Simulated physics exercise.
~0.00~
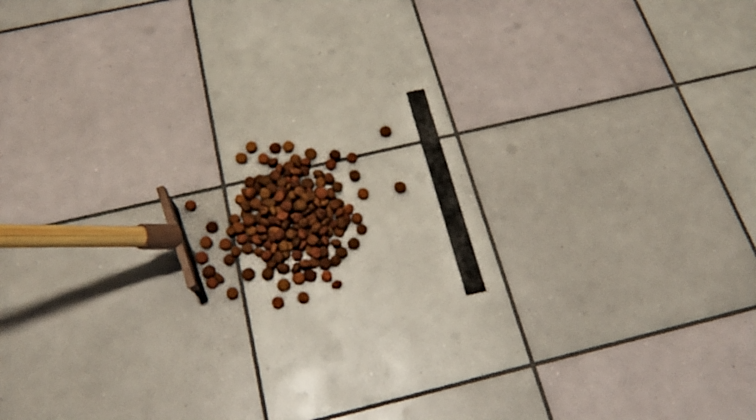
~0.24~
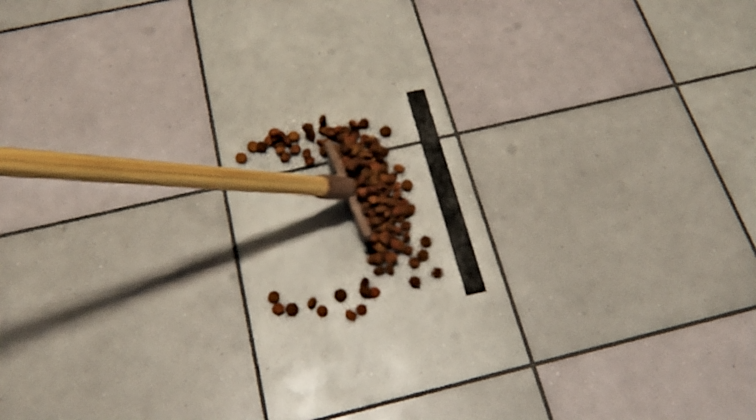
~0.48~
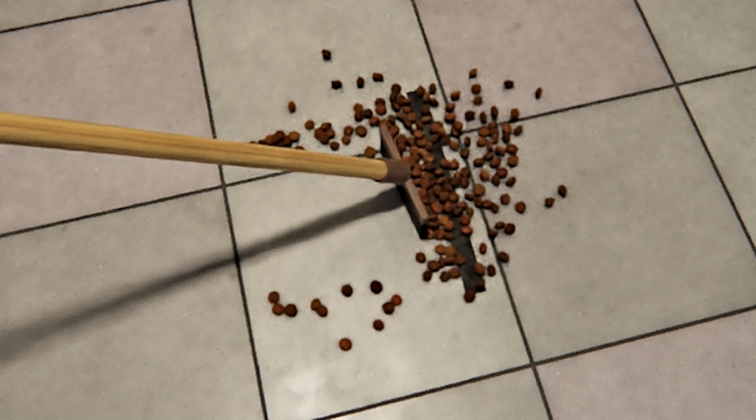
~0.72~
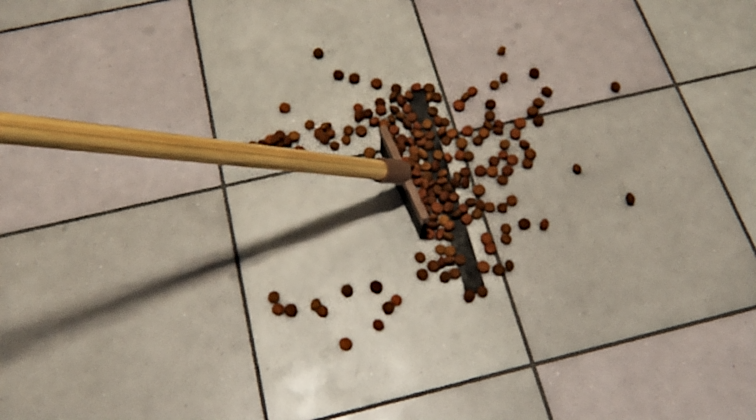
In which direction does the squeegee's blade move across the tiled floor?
The blade moves to the right, pushing the brown pieces towards the dark strip.
In the video, a squeegee with a wooden handle pushes a pile of brown kibble rightwards across a tiled floor to a dark strip, then stops just short of it as pieces scatter over and around the strip, many resting on or beyond it.
